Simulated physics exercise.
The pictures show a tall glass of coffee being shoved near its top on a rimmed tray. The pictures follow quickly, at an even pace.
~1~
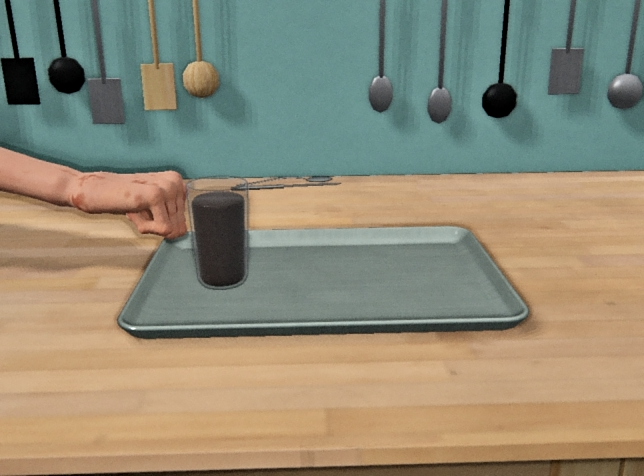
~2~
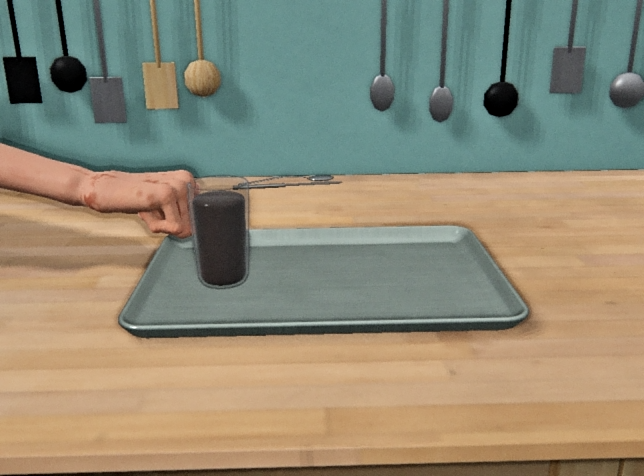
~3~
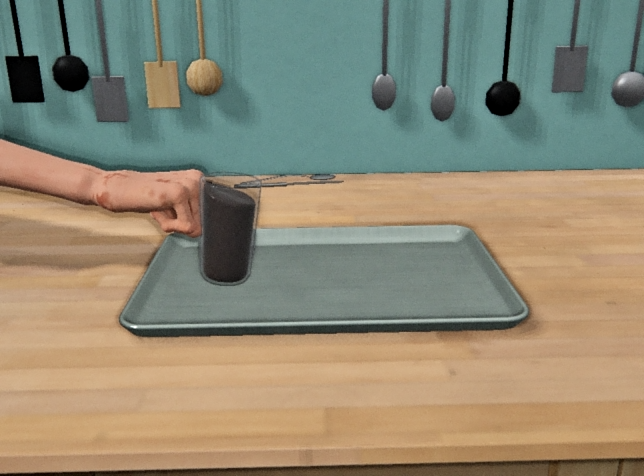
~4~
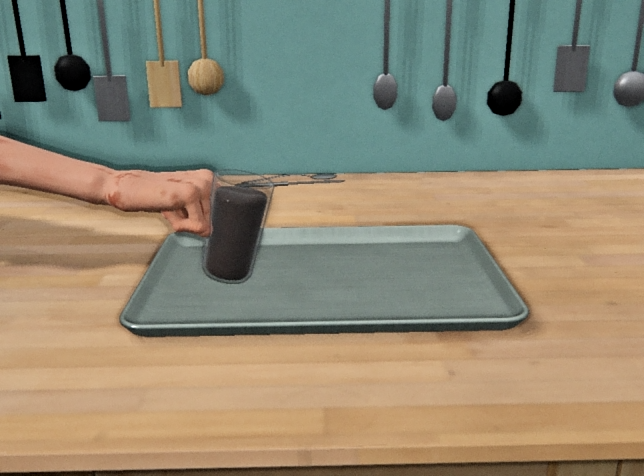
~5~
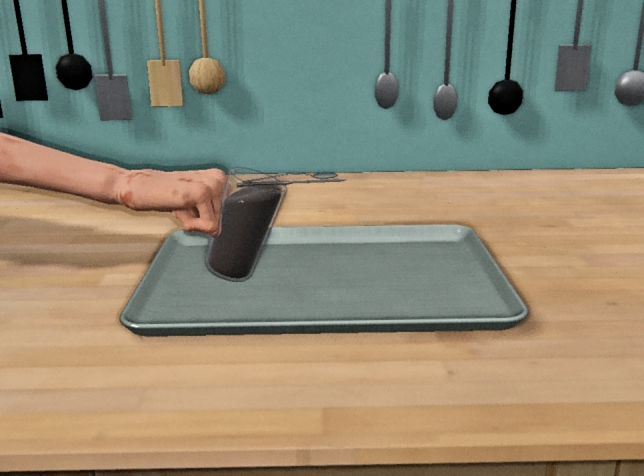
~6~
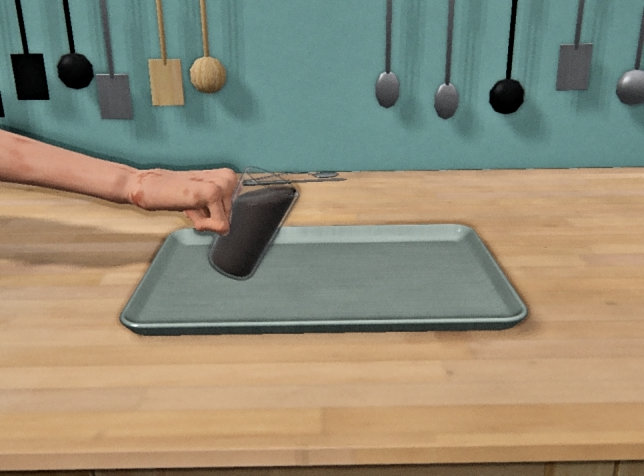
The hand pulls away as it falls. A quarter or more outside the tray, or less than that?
After the fall more than a quarter leaves the tray.
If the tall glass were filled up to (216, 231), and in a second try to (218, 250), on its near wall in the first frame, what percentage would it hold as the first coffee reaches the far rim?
The first gives 55 %, the second 55 %.
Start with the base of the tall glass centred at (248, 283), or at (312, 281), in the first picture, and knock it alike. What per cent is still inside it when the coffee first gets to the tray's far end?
Roughly 70 per cent, and 80 per cent.
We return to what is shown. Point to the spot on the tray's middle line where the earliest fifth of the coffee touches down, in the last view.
Roughly at (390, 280).
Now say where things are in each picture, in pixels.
The first frame shows tilt 0°; right rim (246, 184); surface from (193, 198) to (244, 197); the tray's far rim is at (494, 266); the tray is clear ahead.
The second frame shows tilt 0°; right rim (247, 184); surface from (193, 197) to (245, 196).
The third frame shows tilt 7°; right rim (259, 184); surface from (204, 182) to (256, 200).
The fourth frame shows tilt 13°; right rim (272, 187); surface from (215, 188) to (268, 194).
The fifth frame shows tilt 21°; right rim (285, 190); surface from (225, 199) to (281, 188).
The sixth frame shows tilt 28°; right rim (297, 196); surface from (229, 210) to (296, 191).
A moment on, the tall glass is falling and 100 per cent is in the glass, 0 on the tray and 0 above or beyond its rim.
Next, the tall glass lies on its side and 66 per cent is in the glass, 22 on the tray and 12 above or beyond its rim.
Then the tall glass lies on its side and 39 per cent is in the glass, 42 on the tray and 19 above or beyond its rim.
Later the tall glass lies on its side and 21 per cent is in the glass, 40 on the tray and 39 above or beyond its rim.
At rest 62 per cent is held by tray and glass, 38 is off the tray.
